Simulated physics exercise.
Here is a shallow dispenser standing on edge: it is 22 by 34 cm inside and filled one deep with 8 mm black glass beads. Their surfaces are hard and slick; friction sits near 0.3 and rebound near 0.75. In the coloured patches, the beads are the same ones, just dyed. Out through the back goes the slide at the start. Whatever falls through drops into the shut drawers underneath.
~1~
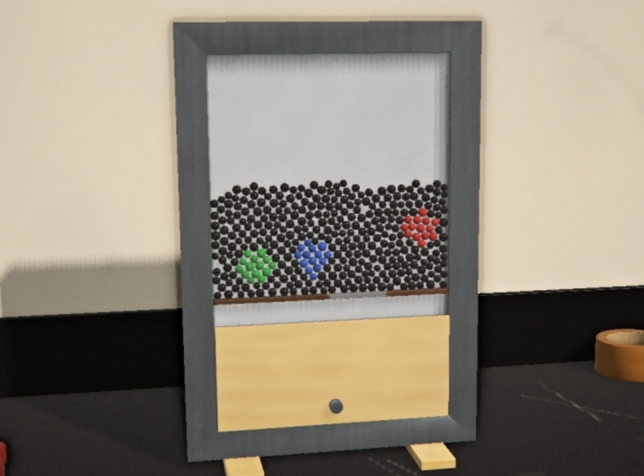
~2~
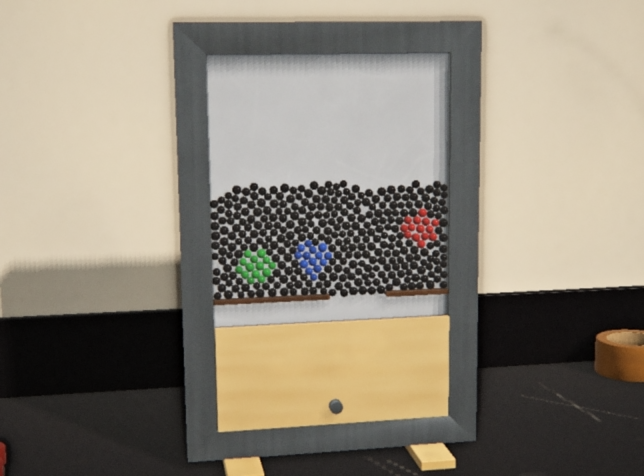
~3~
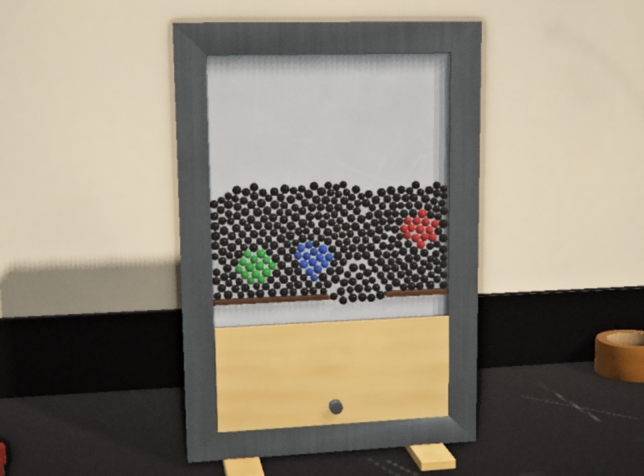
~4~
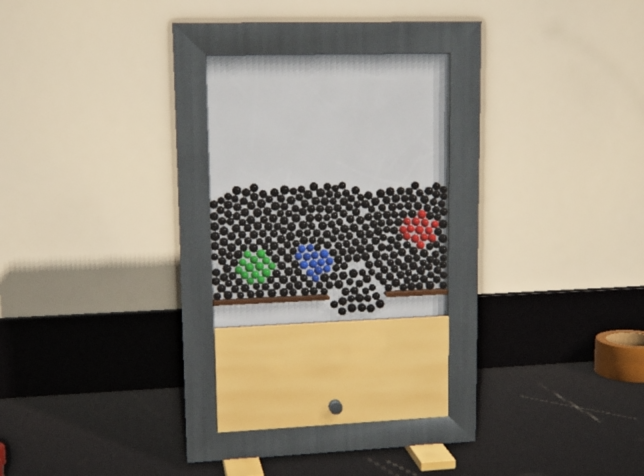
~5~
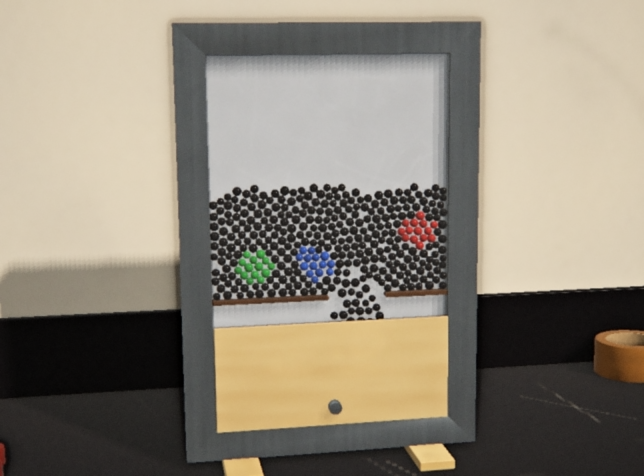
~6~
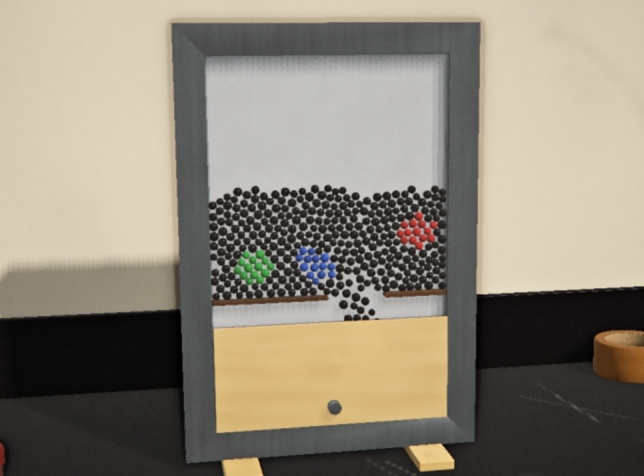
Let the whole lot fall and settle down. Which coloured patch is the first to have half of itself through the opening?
The blue patch.
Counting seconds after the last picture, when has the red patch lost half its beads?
Half is gone at around 0.6 s.
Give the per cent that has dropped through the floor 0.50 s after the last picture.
Close to 55 in a hundred.
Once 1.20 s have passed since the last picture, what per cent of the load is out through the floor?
Estimate: About 80 per cent.
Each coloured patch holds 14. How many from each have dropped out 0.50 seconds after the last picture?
Count out below - green 0, red 4, blue 14.
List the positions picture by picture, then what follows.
The first picture shows about 360 beads; load centre (328, 240); green patch (255, 267); red patch (420, 228); blue patch (312, 258); slide (324, 296) to (390, 293).
The second picture shows load centre (328, 240); 0 out.
The third picture shows load centre (328, 242); 6 out.
The fourth picture shows load centre (333, 239); 11 out.
The fifth picture shows load centre (334, 242); 15 out.
The sixth picture shows load centre (333, 243); 20 out; green patch (254, 268); red patch (417, 232); blue patch (315, 265).
Then, 0.15 s after the last picture, 20 % are out; out of 14, green 0, red 0, blue 4.
Then, 0.50 s after the last picture, 55 % are out; out of 14, green 0, red 5, blue 14.
Then, 1.20 s after the last picture, 80 % are out; out of 14, green 7, red 14, blue 14.
At rest 3.0 s after the last picture, 90 % are out; out of 14, green 13, red 14, blue 14; half out at green 1.22 s, red 0.58 s, blue 0.24 s.
